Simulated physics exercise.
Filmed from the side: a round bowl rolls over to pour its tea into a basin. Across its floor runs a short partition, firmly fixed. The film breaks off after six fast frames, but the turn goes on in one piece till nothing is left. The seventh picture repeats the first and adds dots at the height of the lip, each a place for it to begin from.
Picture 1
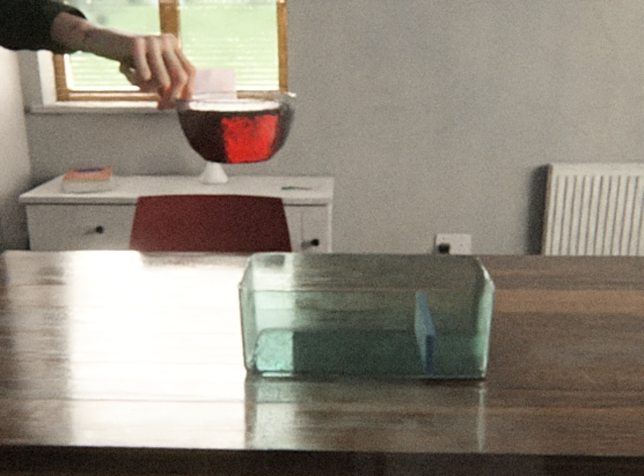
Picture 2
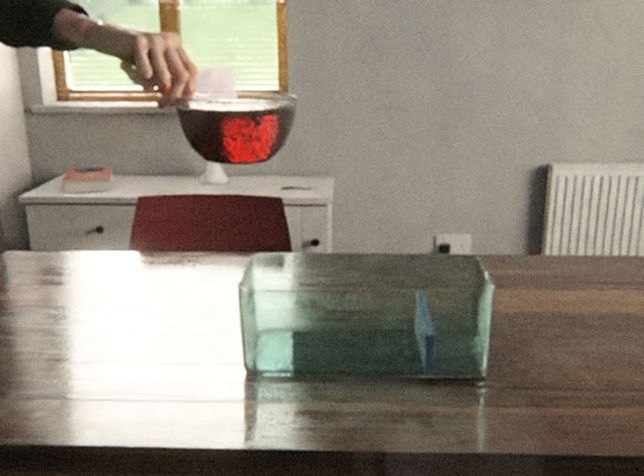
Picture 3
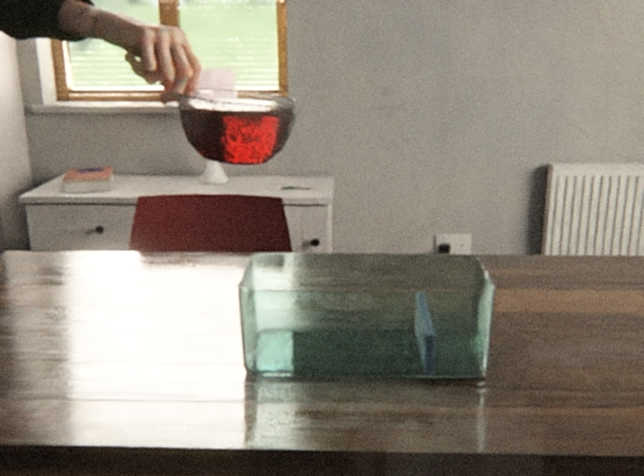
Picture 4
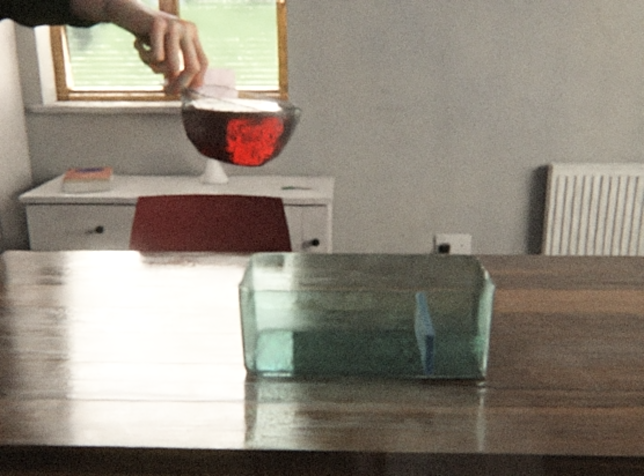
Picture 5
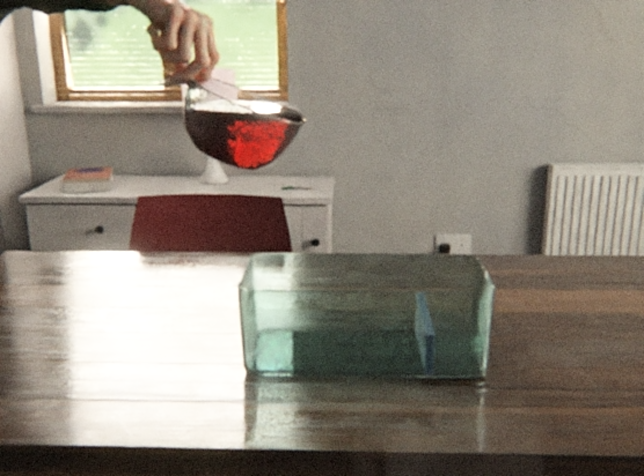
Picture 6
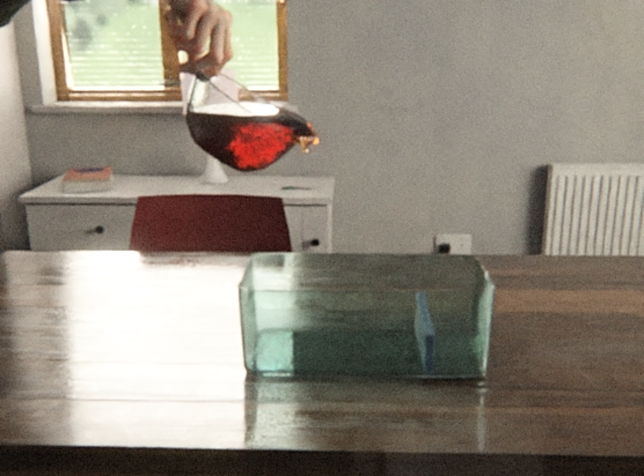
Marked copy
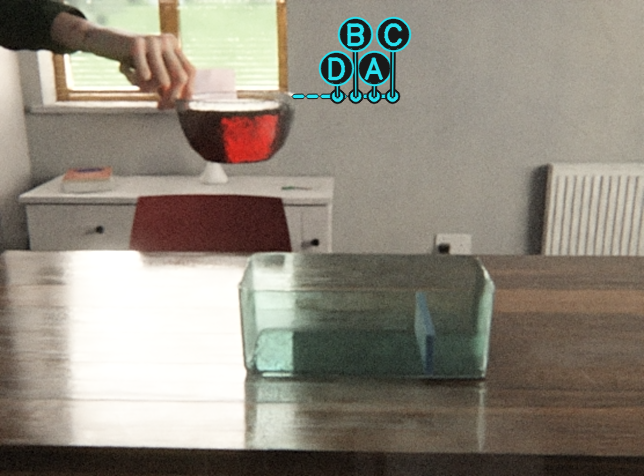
In a grey-walled room with a window, a white cabinet and a radiator, a dark wooden table is seen from the side by a still camera. A greenish clear basin with a short blue partition toward its right sits on the table, a red chair behind it, while a hand at upper left holds a round glass bowl of dark red tea. The hand shifts right and the bowl tilts rightward, slowly then further, until tea slips over its lip.
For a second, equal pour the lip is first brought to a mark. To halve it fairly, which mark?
The answer is dot A.
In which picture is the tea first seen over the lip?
Picture 5.
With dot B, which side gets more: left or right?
More ends on the left.
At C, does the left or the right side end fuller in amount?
The right side.
On the marked copy, A at (374, 96); B at (355, 96); C at (392, 96); D at (337, 96).
With A, about 52 % ends left of the wall and 45 % right of it; 3 % is lost outside.
With B, about 71 % ends left of the wall and 25 % right of it; 4 % is lost outside.
With C, about 33 % ends left of the wall and 65 % right of it.
With D, about 91 % ends left of the wall and 5 % right of it; 4 % is lost outside.
